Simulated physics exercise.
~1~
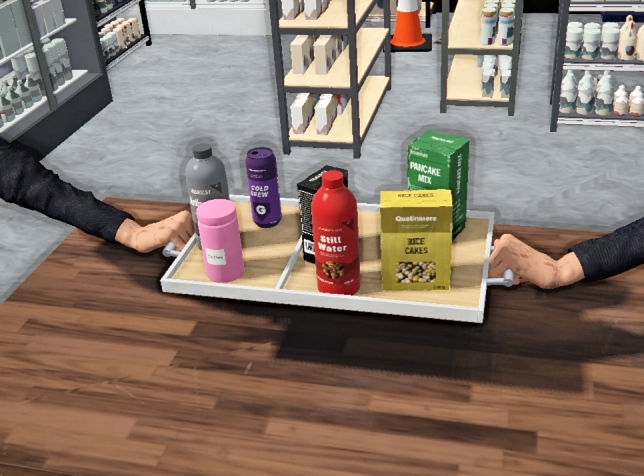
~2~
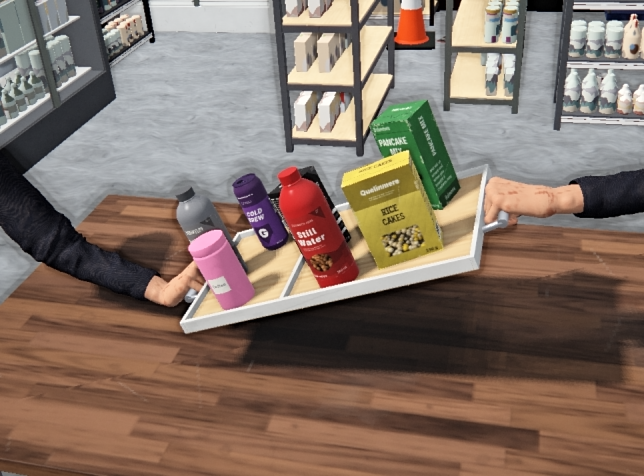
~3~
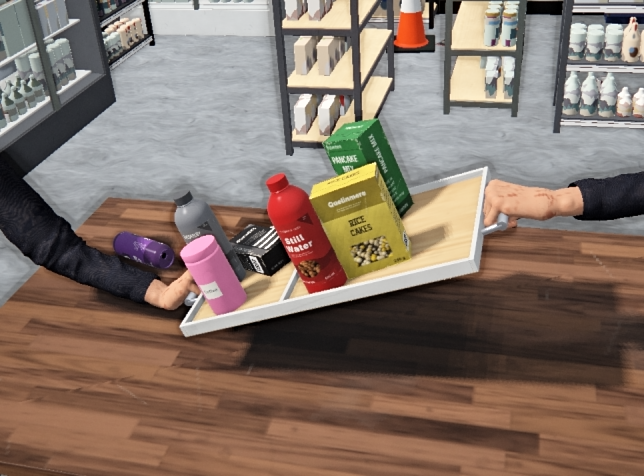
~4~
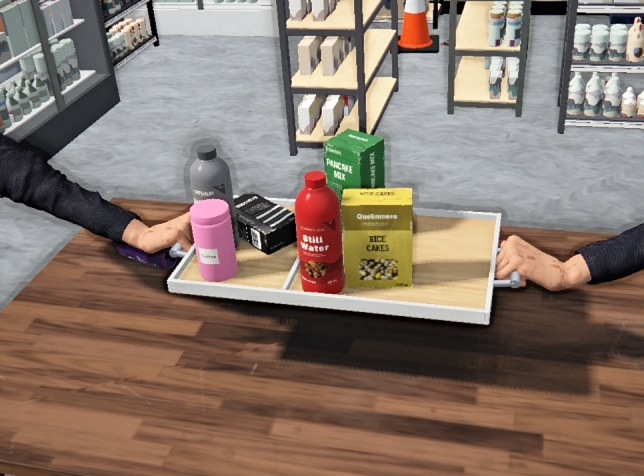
At the start, two hands hold a level tray above a wooden table, carrying a pink jar, a red bottle, a grey bottle, a purple can, a yellow packet and black and green cartons. The hands tip the tray down to the left, and the items lean. The purple can leaves the tray and ends up on its side on the table, while the black carton topples over. The green carton and yellow packet shift left. The hands bring the tray level again, with the black carton lying on it and the others upright.
